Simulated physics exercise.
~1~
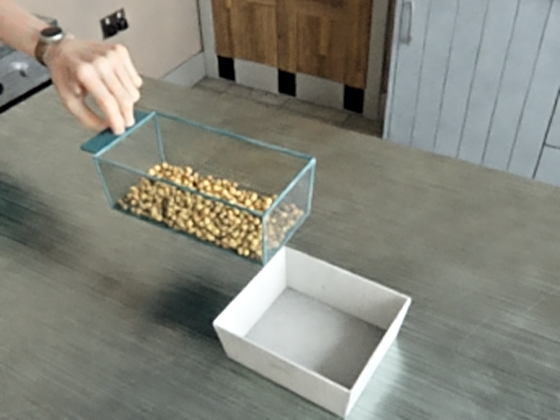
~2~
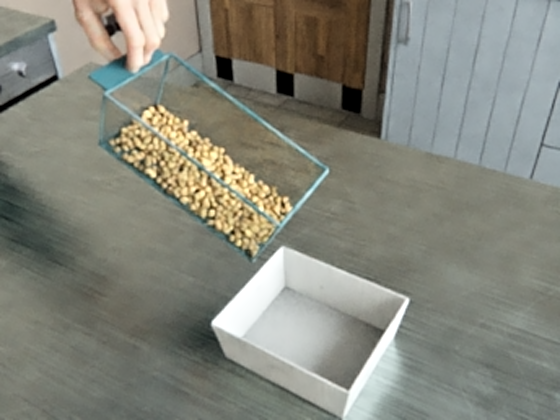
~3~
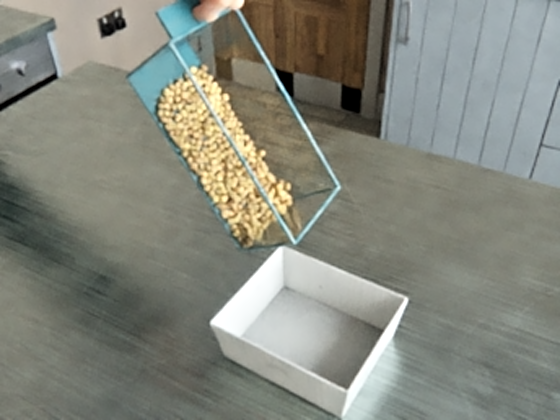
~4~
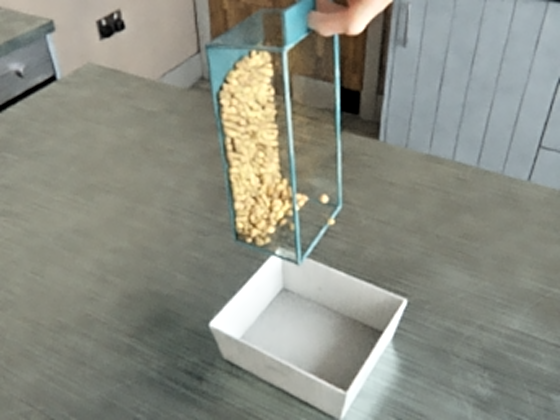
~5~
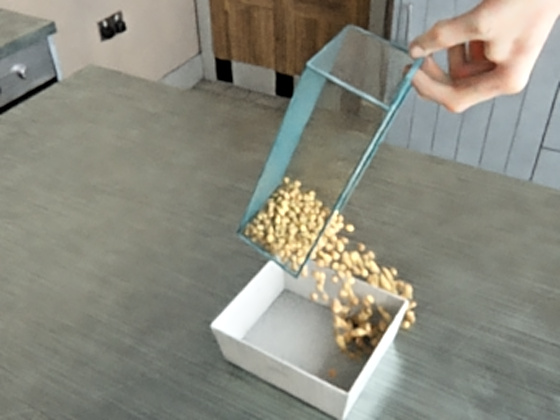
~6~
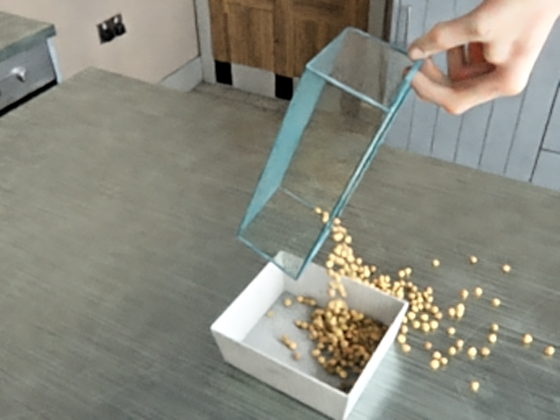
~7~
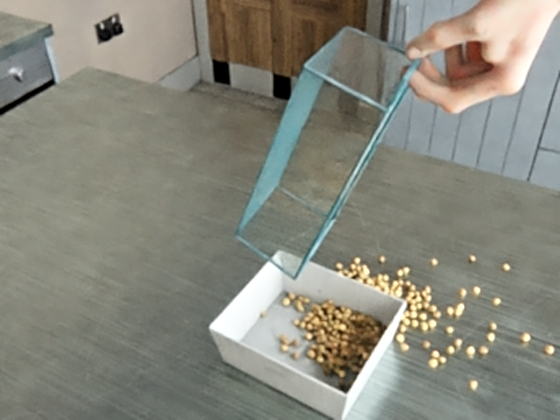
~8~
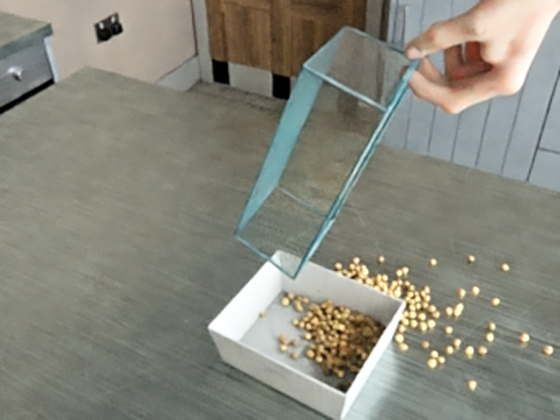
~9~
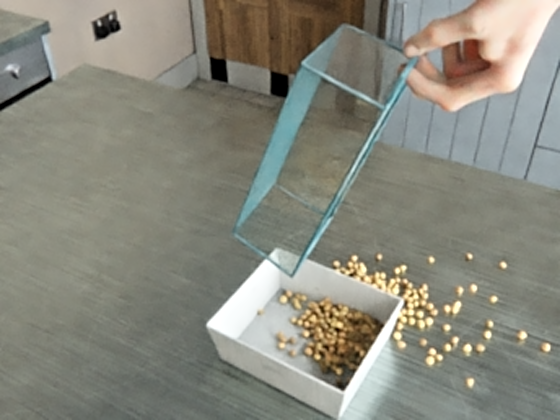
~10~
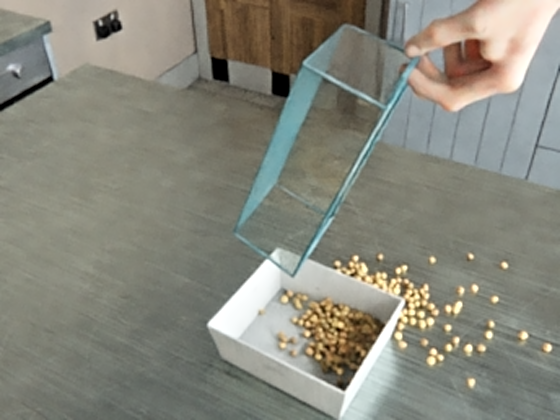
At first, a hand holds a clear, teal-edged box partly filled with dried chickpeas above a grey table, with an empty white tin standing below. The hand lifts and steadily tips the box clockwise, and the chickpeas slide together toward its lower end. As the box swings upright and then past vertical, they begin to spill in a thick stream toward the right side of the tin. Some land inside, while others tumble over the edge and scatter across the table to the right. Finally, the hand holds the emptied box tilted and still, with chickpeas resting both in the tin and outside it.
